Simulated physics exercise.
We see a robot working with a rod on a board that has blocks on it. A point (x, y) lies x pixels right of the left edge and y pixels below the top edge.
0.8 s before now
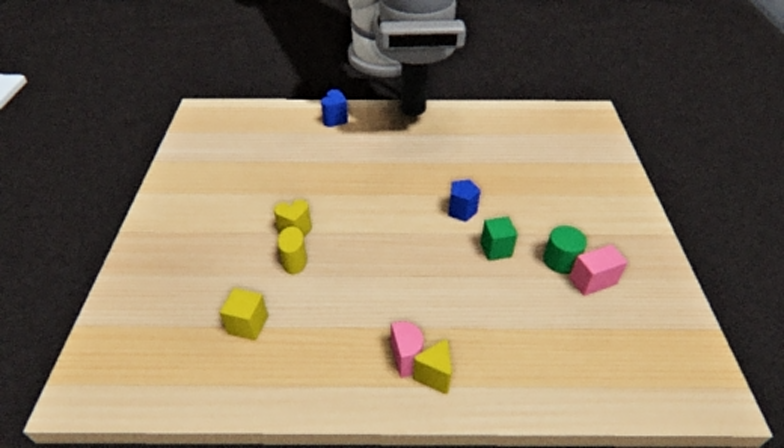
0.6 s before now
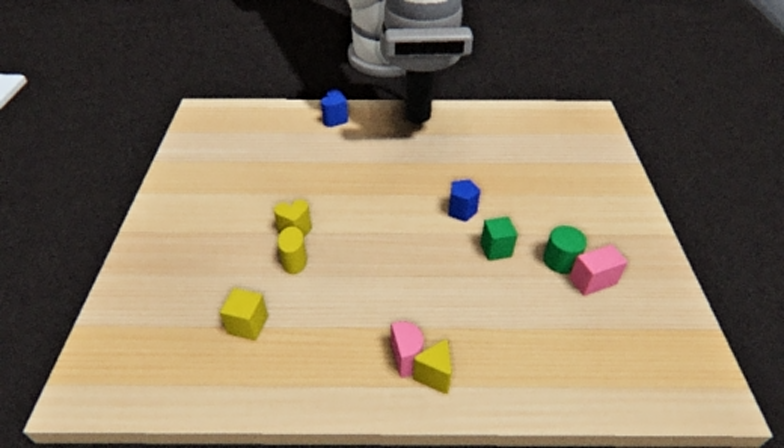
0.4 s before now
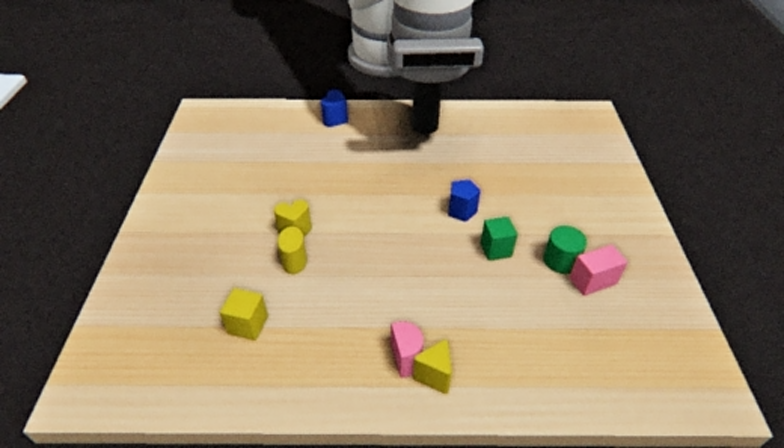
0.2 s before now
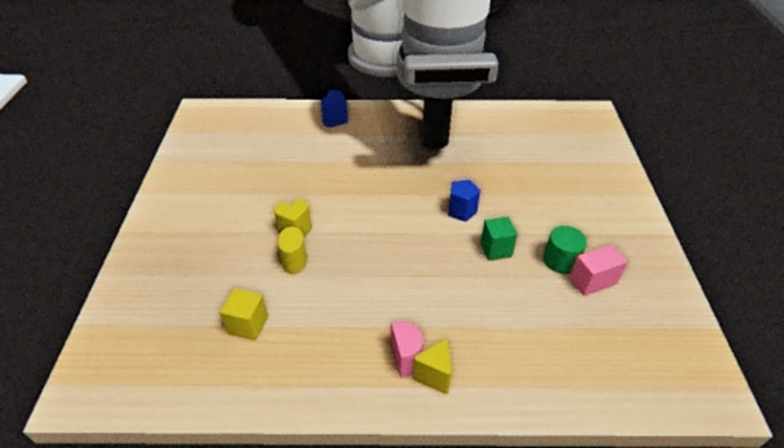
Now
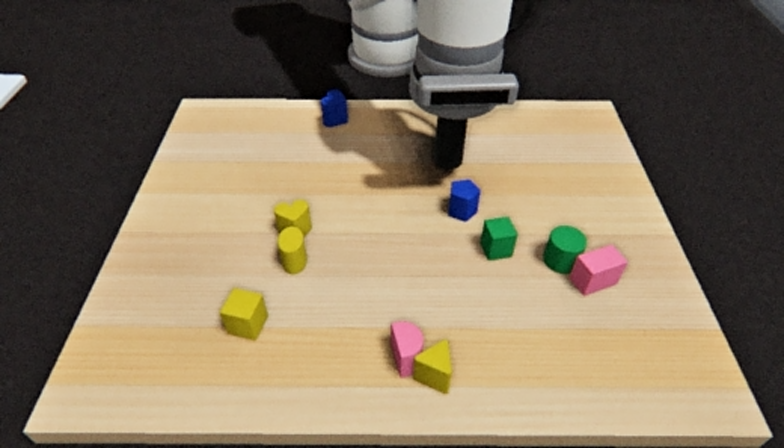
A robot arm's dark rod moves slowly from the far edge of a pale wooden board toward the viewer and slightly right, nearing a blue five-sided block, seen from a fixed, raised view facing the arm. Yellow blocks lie left, a pink and a yellow block near the front, green and pink ones right, and a blue one at the far edge. Every block stays still.
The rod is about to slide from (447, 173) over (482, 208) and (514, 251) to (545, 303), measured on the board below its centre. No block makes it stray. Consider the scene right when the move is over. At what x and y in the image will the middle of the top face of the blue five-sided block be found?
The middle of the upper face of the blue five-sided block will lie at about (467, 203) in the picture.
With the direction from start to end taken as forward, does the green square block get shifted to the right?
Short answer: Yes.
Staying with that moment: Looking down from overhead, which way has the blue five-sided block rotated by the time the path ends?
Viewed from above, clockwise.
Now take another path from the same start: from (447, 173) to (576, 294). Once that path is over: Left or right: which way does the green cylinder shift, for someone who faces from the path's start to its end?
The answer is left.
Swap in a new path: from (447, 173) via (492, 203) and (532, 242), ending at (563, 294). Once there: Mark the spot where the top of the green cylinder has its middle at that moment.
Pixel (611, 278).
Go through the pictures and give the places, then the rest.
Rod's lower end (413, 109); blue five-sided block (465, 188); green square block (501, 227); green cylinder (569, 238), in the first picture.
Rod (418, 116); blocks still, in the second picture.
Rod (425, 127); blocks still, in the third picture.
Rod (435, 142); blocks still, in the fourth picture.
Rod (448, 161); blue five-sided block (465, 188); green square block (501, 227); green cylinder (569, 238), in the fifth picture.
What follows on the original path. One third of the way, rod (484, 197); blue five-sided block (467, 200), turned 65° clockwise.
Two thirds of the way, rod (518, 239); blue five-sided block (467, 203), turned 80° clockwise; green square block (503, 247), turned 65° clockwise.
At the end, rod (549, 292); blue five-sided block (467, 203), turned 80° clockwise; green square block (502, 253), turned 85° clockwise; green cylinder still.
